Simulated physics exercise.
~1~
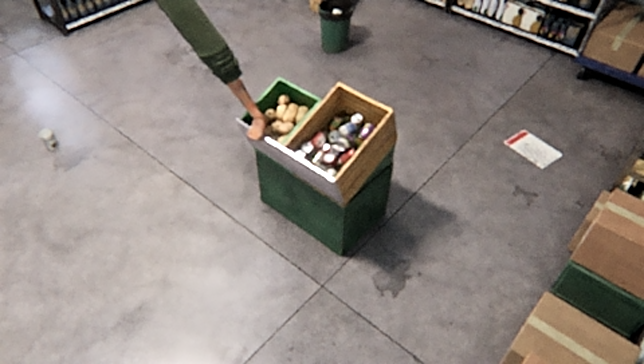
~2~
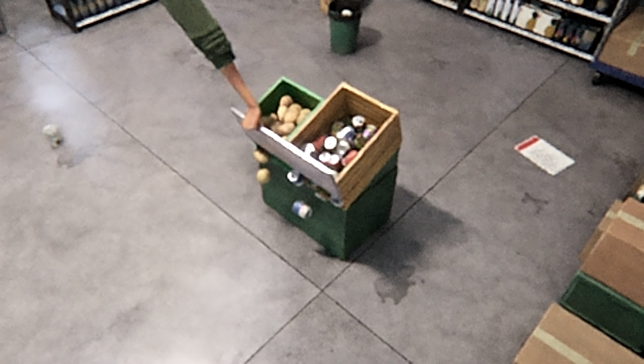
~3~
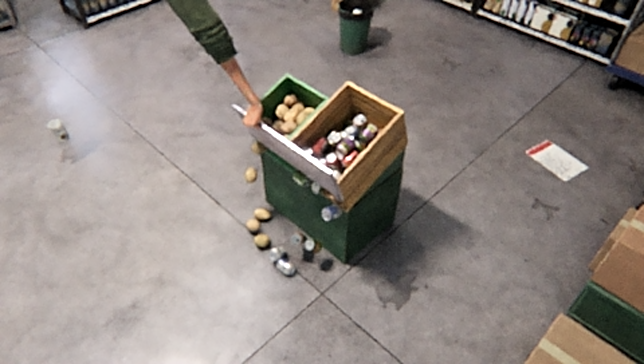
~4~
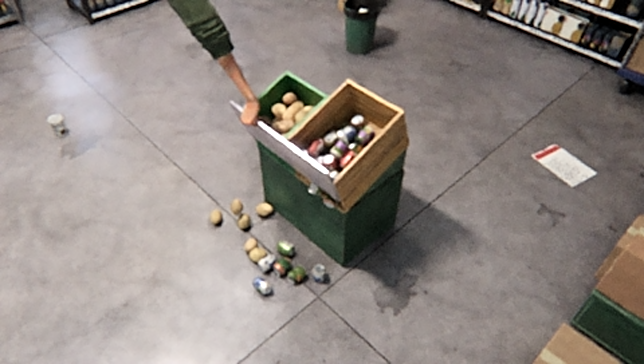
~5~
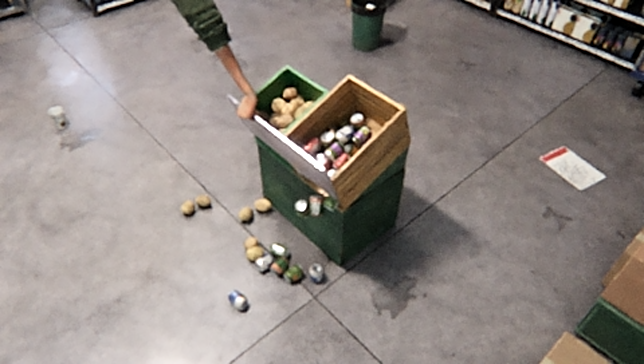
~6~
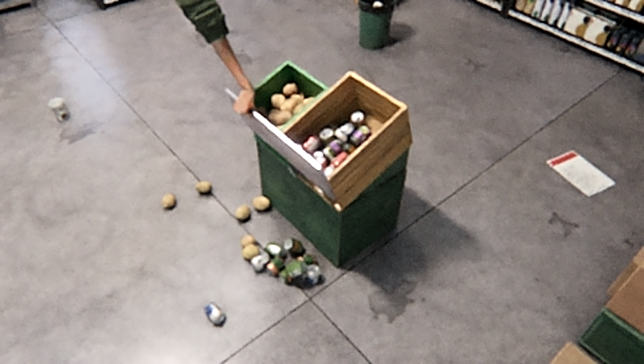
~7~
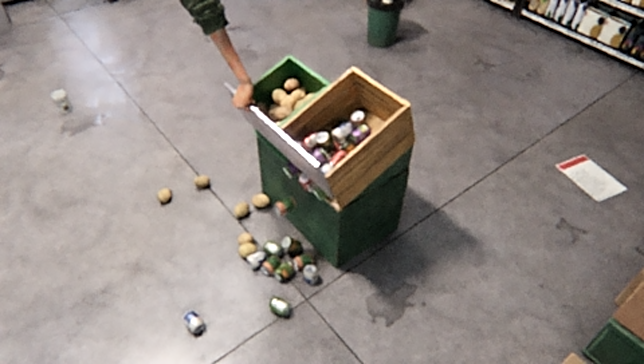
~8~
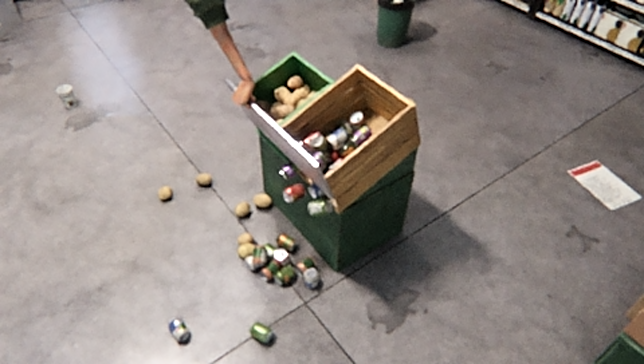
Small cans and round, tan potato-like pieces rest in a wooden chute and a green chute, side by side on a dark green stand, while a hand holds the gate across their lower ends. The gate lifts slightly, and pieces begin slipping out beneath it. They drop to the grey floor and gather in a loose pile at the foot of the stand. A few tan pieces roll left, and one can rolls toward the lower left. More cans then tumble from the wooden chute, another rolling forward, while both chutes still hold much of their load.
